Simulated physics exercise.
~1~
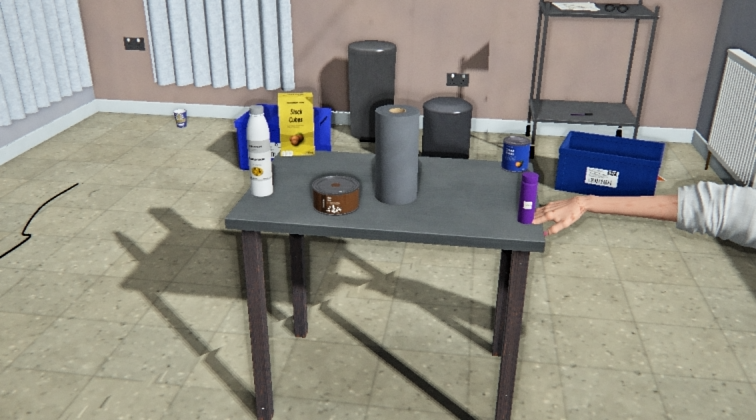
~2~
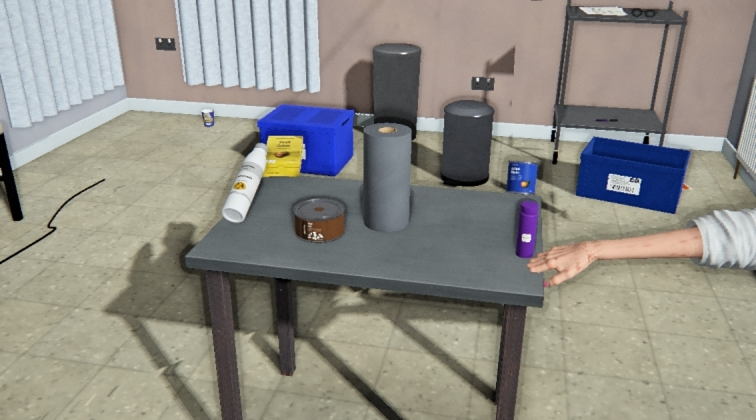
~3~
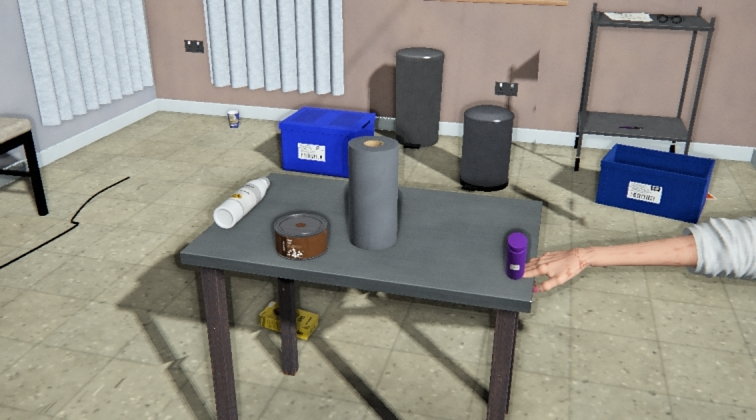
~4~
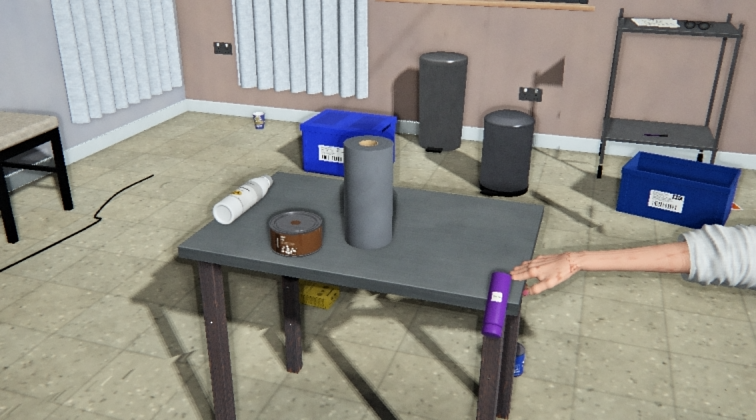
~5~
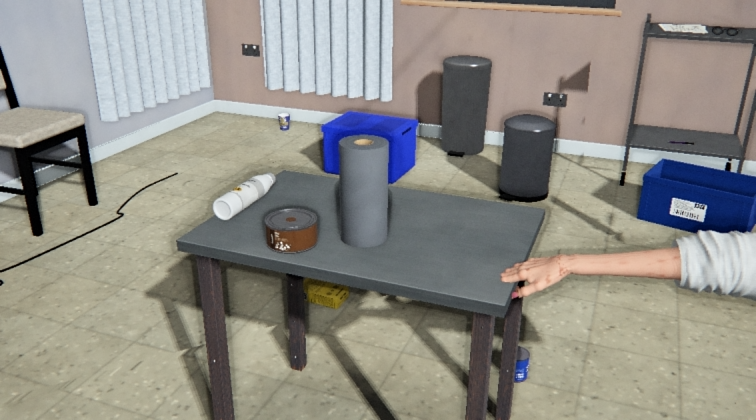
In a room, a small table jolts beside an outstretched arm, toppling a bottle and shedding three items.
